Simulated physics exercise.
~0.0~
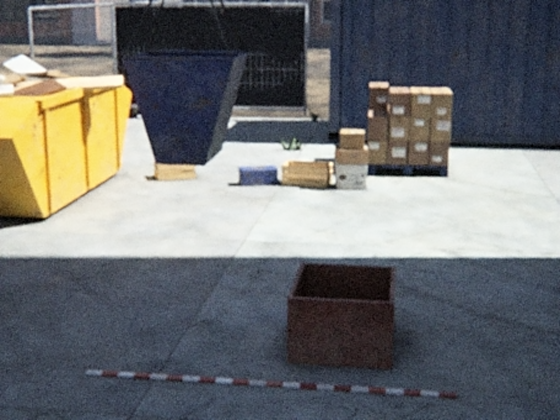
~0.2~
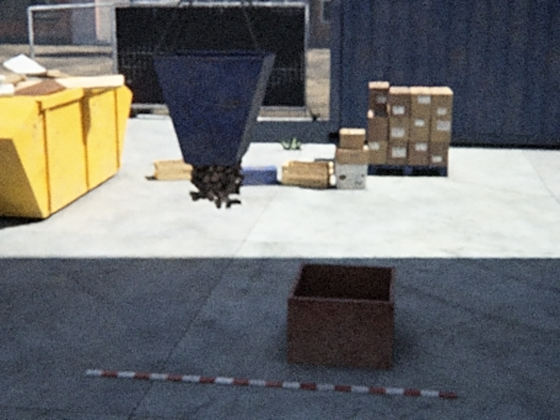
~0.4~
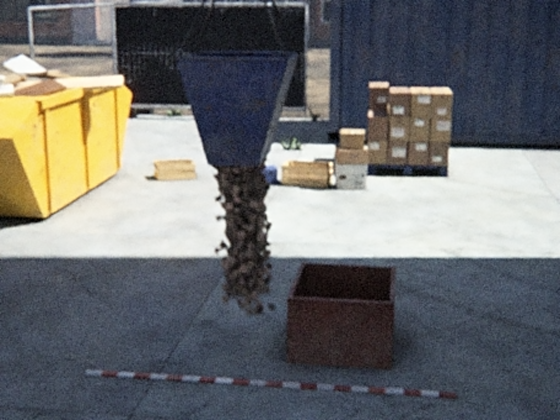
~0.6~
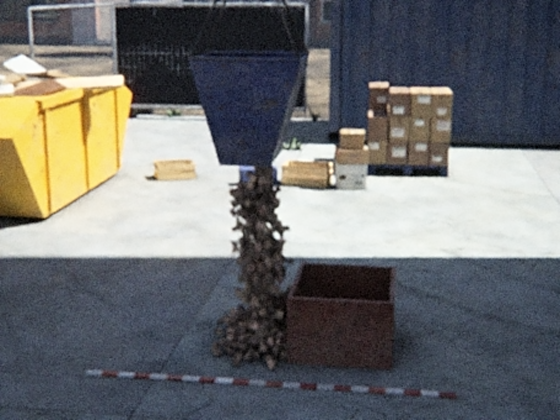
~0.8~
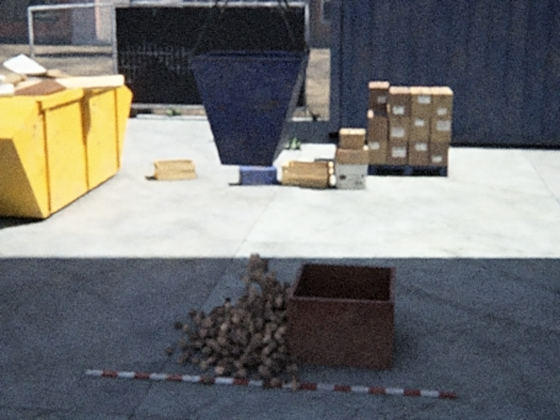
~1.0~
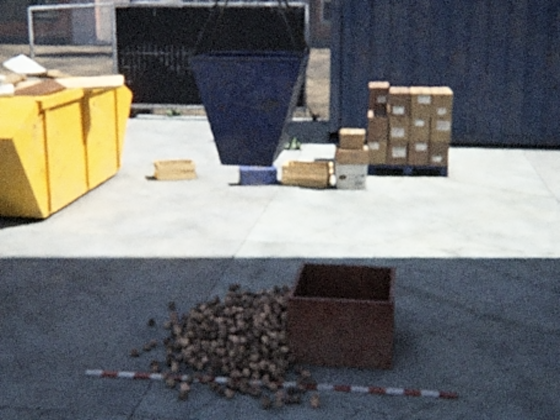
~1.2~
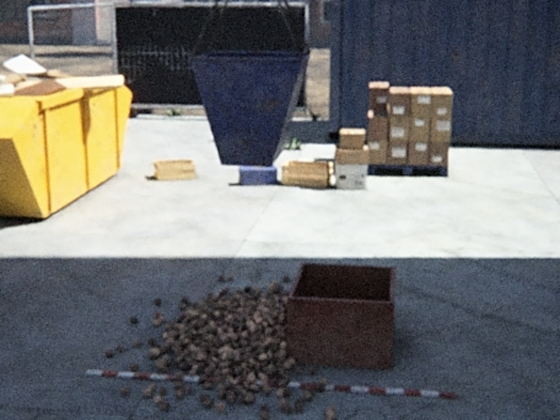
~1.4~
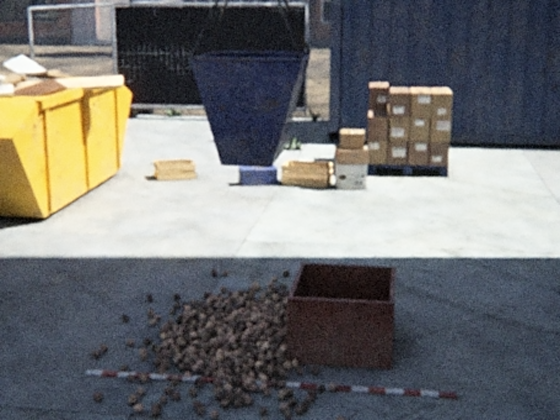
At the start, a dark blue skip hangs over a sunlit yard, with a yellow container to the left, stacked boxes behind, and an open rusty-brown bin on the shaded ground in front. The skip moves right, and brown cobbles begin dropping from its bottom. They pour down in a long column as it travels on, landing just left of the bin. The skip stops, empty, and the stones slump into a heap against the bin's left side. They spread outward over the red-and-white staff, ending as a low, scattered pile, with hardly any stones beyond the bin's left side.
